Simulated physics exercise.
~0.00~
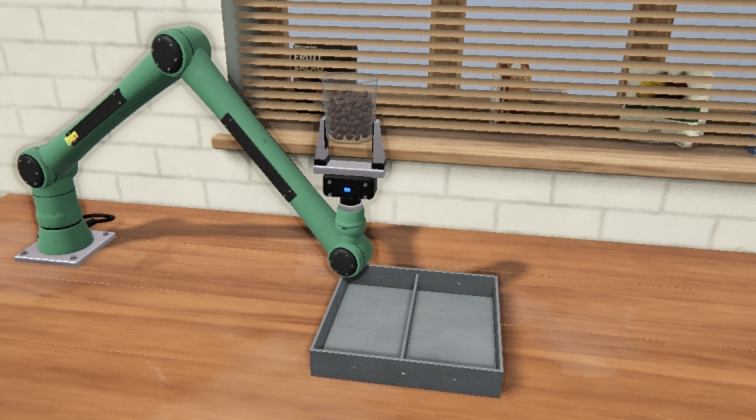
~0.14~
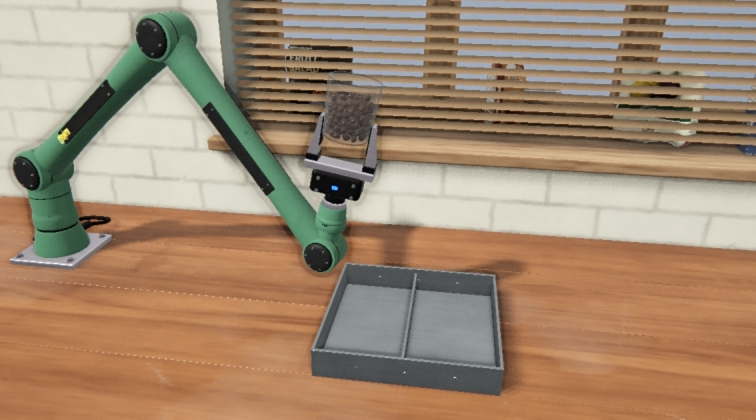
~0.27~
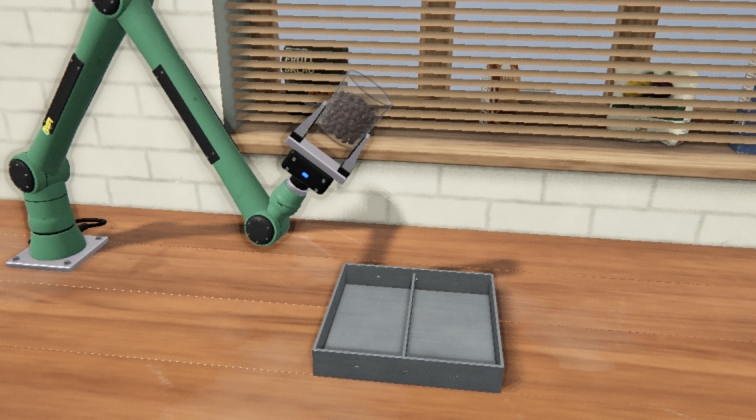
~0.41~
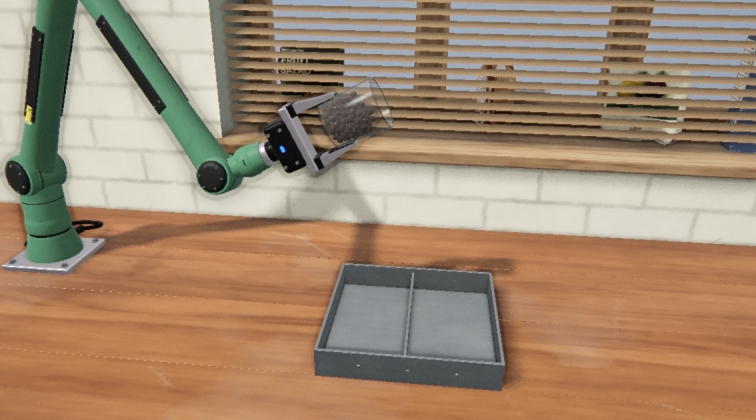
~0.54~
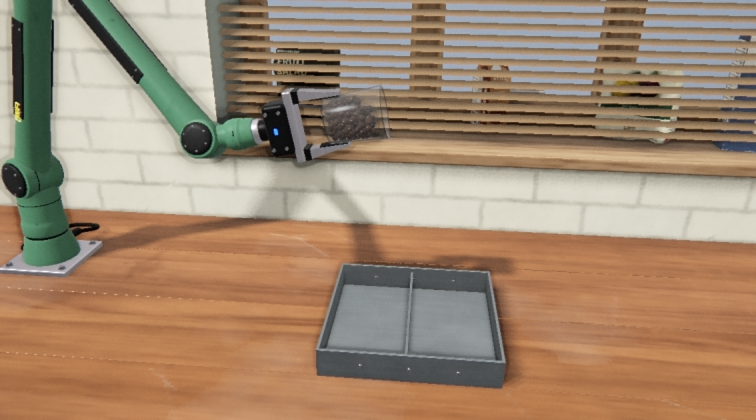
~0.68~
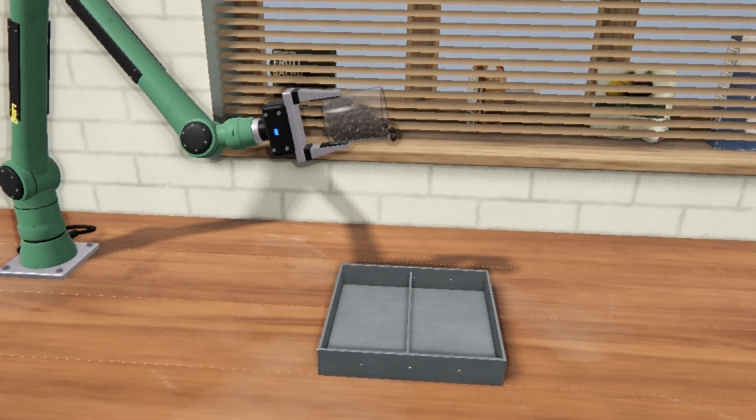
A green robot arm stands at the left of a brown wooden tabletop, seen from slightly above, before a white brick wall and a window with wooden blinds. Its gripper holds a clear cup of dark beans above a grey, two-part tray. The arm's joints swing left and upward as the gripper tilts the cup rightward until it lies nearly sideways, the beans shifting toward its rim.
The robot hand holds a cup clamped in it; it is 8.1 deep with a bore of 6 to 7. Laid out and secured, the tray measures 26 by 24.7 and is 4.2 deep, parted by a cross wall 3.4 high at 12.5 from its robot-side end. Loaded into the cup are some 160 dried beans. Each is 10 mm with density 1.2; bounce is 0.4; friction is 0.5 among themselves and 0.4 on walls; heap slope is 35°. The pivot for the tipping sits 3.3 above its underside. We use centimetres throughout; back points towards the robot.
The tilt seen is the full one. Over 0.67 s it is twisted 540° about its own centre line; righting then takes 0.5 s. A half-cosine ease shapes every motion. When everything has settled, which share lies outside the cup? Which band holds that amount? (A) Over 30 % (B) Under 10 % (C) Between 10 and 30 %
Between 10 and 30 % (C).
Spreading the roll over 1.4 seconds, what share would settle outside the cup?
In that case some 35 per cent.
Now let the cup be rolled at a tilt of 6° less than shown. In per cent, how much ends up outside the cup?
Estimate: Some 5 %.
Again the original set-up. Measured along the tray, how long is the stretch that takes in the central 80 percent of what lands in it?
8 cm, roughly.
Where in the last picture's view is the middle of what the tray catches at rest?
Centre point: Close to (449, 323).
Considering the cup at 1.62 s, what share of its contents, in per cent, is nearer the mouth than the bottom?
Near 35 per cent lies in the mouth half.
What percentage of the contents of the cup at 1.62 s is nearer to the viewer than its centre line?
It's close to 45 percent.
After 1.15 s, tipped 80°, highest piece 39 above the table; 150 in the cup, 4 in the far-side part, 8 in flight or on a rim.
After 1.62 s, tipped 36°, highest piece 38 above the table; 137 in the cup, 23 in the far-side part, 1 in the robot-side part, 1 in flight or on a rim.
After 2.05 s, upright, highest piece 39 above the table; 137 in the cup, 24 in the far-side part, 1 in the robot-side part.
After 2.75 s, upright, highest piece 39 above the table; 137 in the cup, 24 in the far-side part, 1 in the robot-side part.
At rest, 137 in the cup, 24 in the far-side part, 1 in the robot-side part. That is 15 % outside the cup.
